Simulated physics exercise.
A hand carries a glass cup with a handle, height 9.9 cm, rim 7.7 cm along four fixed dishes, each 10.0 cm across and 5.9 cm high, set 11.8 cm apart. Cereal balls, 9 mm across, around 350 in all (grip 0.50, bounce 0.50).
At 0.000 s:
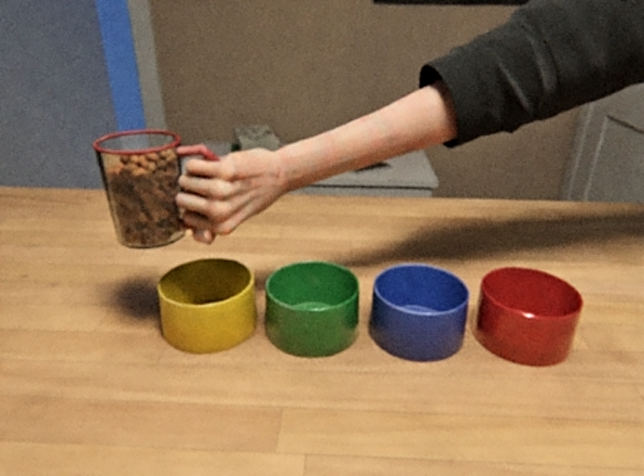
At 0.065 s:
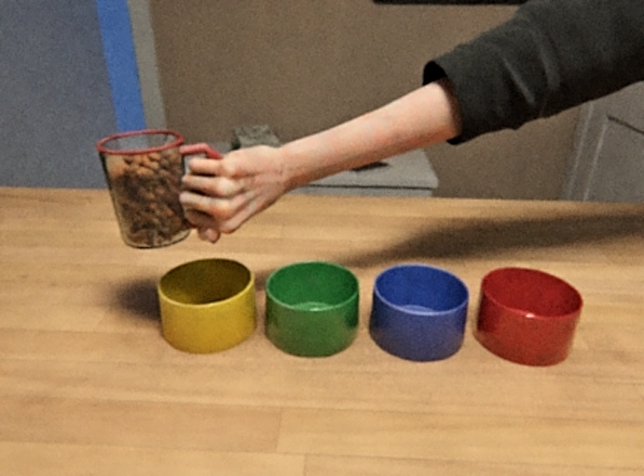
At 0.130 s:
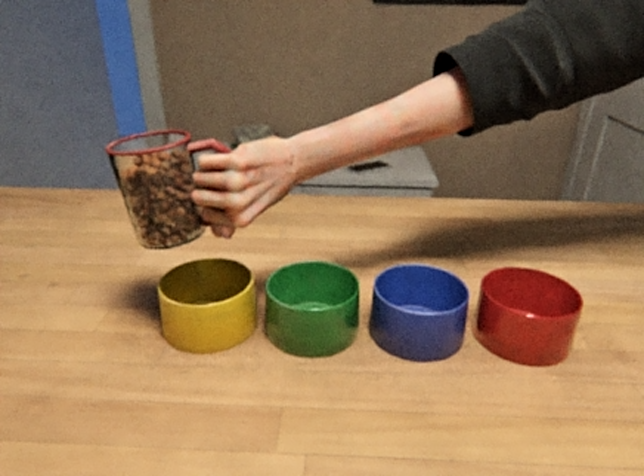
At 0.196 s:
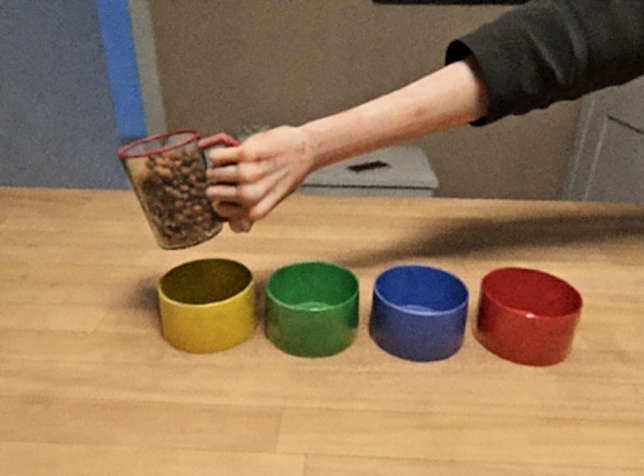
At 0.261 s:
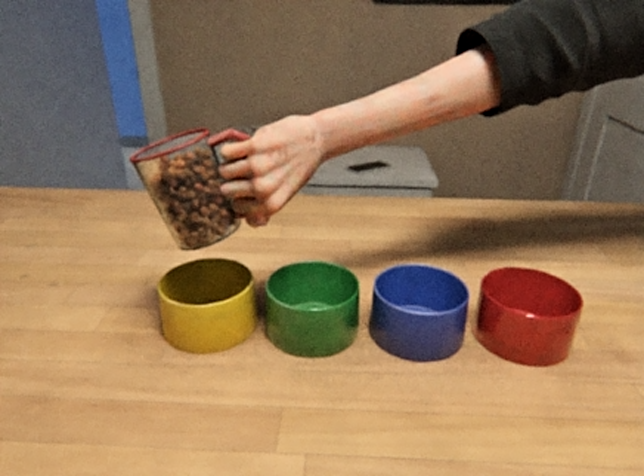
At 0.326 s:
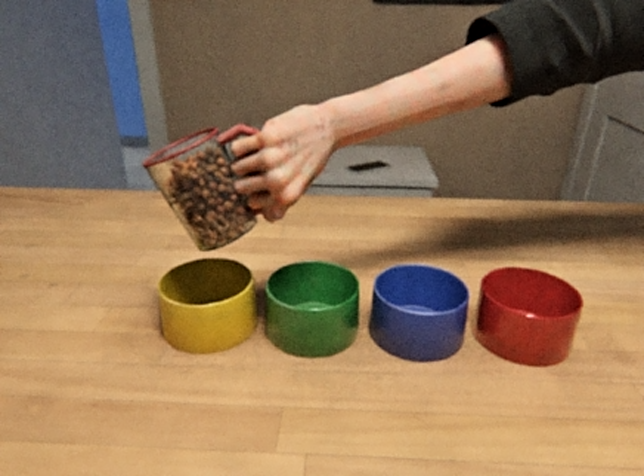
A hand held a clear cup full of small brown pieces above a row of yellow, green, blue and red bowls, then moved it slightly right while tilting it to the left.
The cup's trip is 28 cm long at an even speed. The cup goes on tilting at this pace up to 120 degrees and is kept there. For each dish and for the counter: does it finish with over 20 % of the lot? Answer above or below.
Red below, blue below, green above, yellow below, counter above.
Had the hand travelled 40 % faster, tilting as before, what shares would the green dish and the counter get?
In that case green 60; counter 40.
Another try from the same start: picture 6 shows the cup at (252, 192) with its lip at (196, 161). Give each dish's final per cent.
Red 0, blue 0, green 60, yellow 0.
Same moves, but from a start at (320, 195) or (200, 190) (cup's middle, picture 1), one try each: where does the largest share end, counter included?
Most goes to: Red, then blue.
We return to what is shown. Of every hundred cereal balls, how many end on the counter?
Roughly 40 per cent.
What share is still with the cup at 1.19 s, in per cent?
About 95 per cent.
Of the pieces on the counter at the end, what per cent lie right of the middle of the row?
Some 50 per cent.
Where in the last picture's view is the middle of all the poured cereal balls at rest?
Near (332, 321).
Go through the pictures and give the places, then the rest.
Cup at (145, 190), tilt 0 degrees, lip at (99, 141), moved 0.0 cm; middle of the pieces at (148, 196); yellow dish at (206, 280); green dish at (313, 284); blue dish at (421, 287); red dish at (531, 291), in the first frame.
Cup at (149, 190), tilt 2 degrees, lip at (102, 142), moved 0.4 cm; middle of the pieces at (152, 196), in the second frame.
Cup at (161, 190), tilt 6 degrees, lip at (111, 146), moved 1.6 cm; middle of the pieces at (164, 196), in the third frame.
Cup at (176, 190), tilt 12 degrees, lip at (123, 150), moved 3.1 cm; middle of the pieces at (179, 196), in the fourth frame.
Cup at (190, 191), tilt 18 degrees, lip at (135, 156), moved 4.6 cm; middle of the pieces at (194, 196), in the fifth frame.
Cup at (205, 191), tilt 23 degrees, lip at (147, 161), moved 6.1 cm; middle of the pieces at (209, 196); yellow dish at (206, 280); green dish at (313, 284); blue dish at (421, 287); red dish at (531, 291). The cup turns about 90 degrees a second and travels 23 cm a second, in the sixth frame.
Then, at 0.85 s, tilt 70 degrees; cup holds 100 %.
After 1.19 s, tilt 100 degrees; cup holds 95 %, green 5 %.
Then, at 1.63 s, tilt 120 degrees; cup holds 30 %, blue 5 %, green 35 %.
In the end, at 2.5 s, red 0 %, blue 0 %, green 55 %, yellow 0 %, counter 40 %.
